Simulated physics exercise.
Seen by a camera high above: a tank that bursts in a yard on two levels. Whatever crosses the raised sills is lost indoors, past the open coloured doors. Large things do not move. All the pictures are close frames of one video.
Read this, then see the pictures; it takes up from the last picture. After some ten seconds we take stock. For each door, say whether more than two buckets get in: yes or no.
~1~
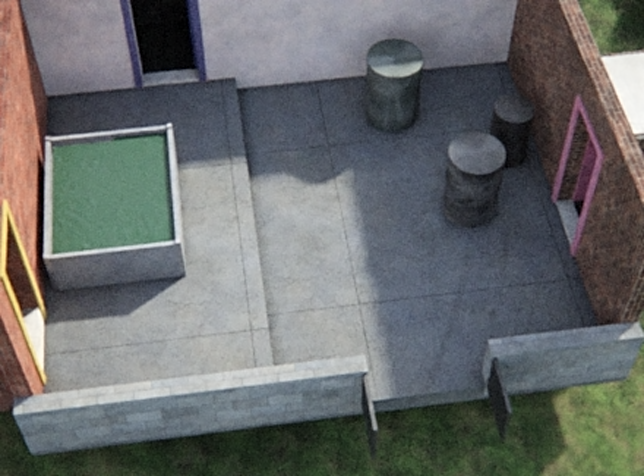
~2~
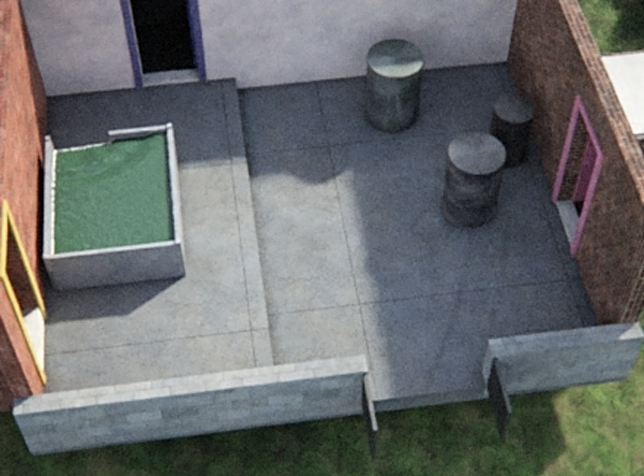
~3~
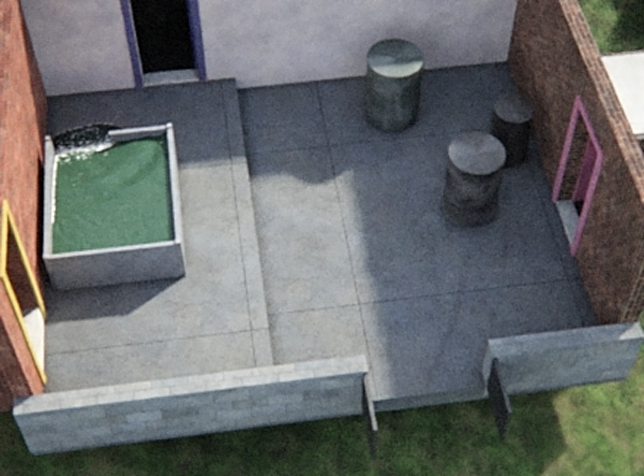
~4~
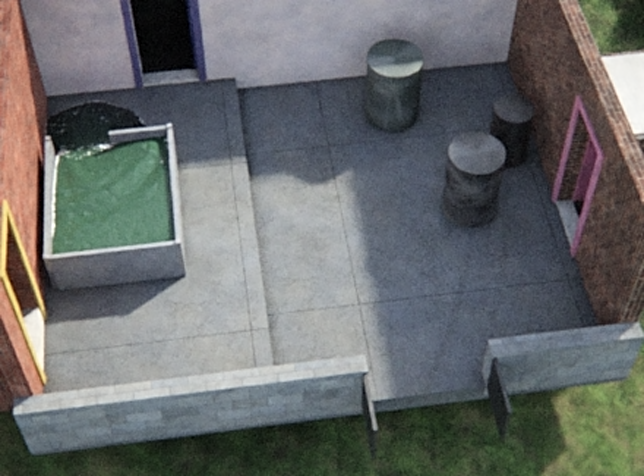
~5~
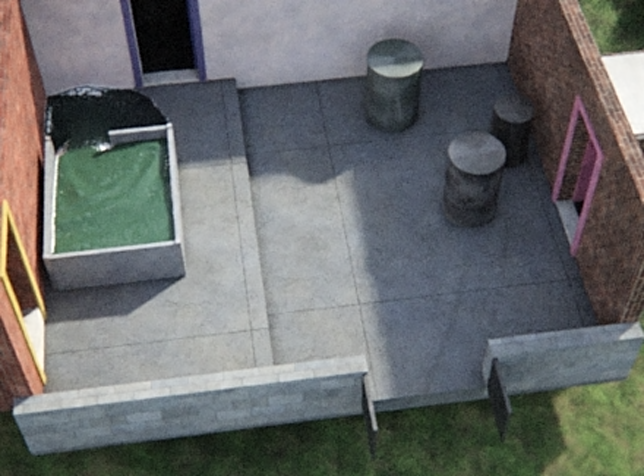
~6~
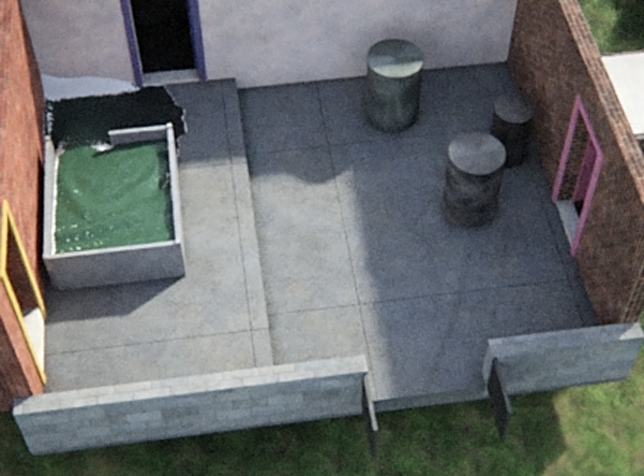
Blue door: Yes; yellow door: No; pink door: No.
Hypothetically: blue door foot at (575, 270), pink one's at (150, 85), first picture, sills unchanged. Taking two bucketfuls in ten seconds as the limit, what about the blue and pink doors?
In short: The blue door falls short, the pink door tops the mark.
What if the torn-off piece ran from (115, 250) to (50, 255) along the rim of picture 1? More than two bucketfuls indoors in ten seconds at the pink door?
Then: The pink door tops the mark.
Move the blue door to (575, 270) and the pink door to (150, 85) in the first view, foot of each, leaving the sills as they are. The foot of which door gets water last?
That would be the blue door.
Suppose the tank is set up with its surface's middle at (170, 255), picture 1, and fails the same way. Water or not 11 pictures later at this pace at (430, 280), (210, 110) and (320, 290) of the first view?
Result: Spared; inundated; spared.
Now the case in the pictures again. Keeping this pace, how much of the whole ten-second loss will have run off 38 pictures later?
About 40 per cent.
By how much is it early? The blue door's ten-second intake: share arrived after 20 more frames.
Something like 55 in a hundred.
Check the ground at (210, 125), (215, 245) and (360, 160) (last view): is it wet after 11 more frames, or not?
Result, in order: Waterlogged / unflooded / unflooded.
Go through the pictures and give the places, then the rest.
The first picture shows still water in the tank at (112, 192).
In the second picture, water pours out on the tank's far side and has run to a hidden place.
In the third picture, water pours out on the tank's far side and has run to (114, 129).
In the fourth picture, the front is at (102, 106), out from the gap on the tank's far side.
In the fifth picture, the front is at (48, 98), out from the gap on the tank's far side.
In the sixth picture, water pours out on the tank's far side and has run to (158, 86).
A moment on, water covers 10 % of the floor; the blue door under two buckets in, the yellow door not reached, the pink door not reached.
Next, water covers 15 % of the floor; the blue door over two buckets in, the yellow door not reached, the pink door not reached.
Then, water covers 40 % of the floor; the blue door over two buckets in, the yellow door wet at the sill, nothing in, the pink door not reached.
Later, water covers 70 % of the floor; the blue door far over two buckets in, the yellow door wet at the sill, nothing in, the pink door wet at the sill, nothing in.
In the end, water covers 85 % of the floor; the blue door far over two buckets in, the yellow door wet at the sill, nothing in, the pink door wet at the sill, nothing in.
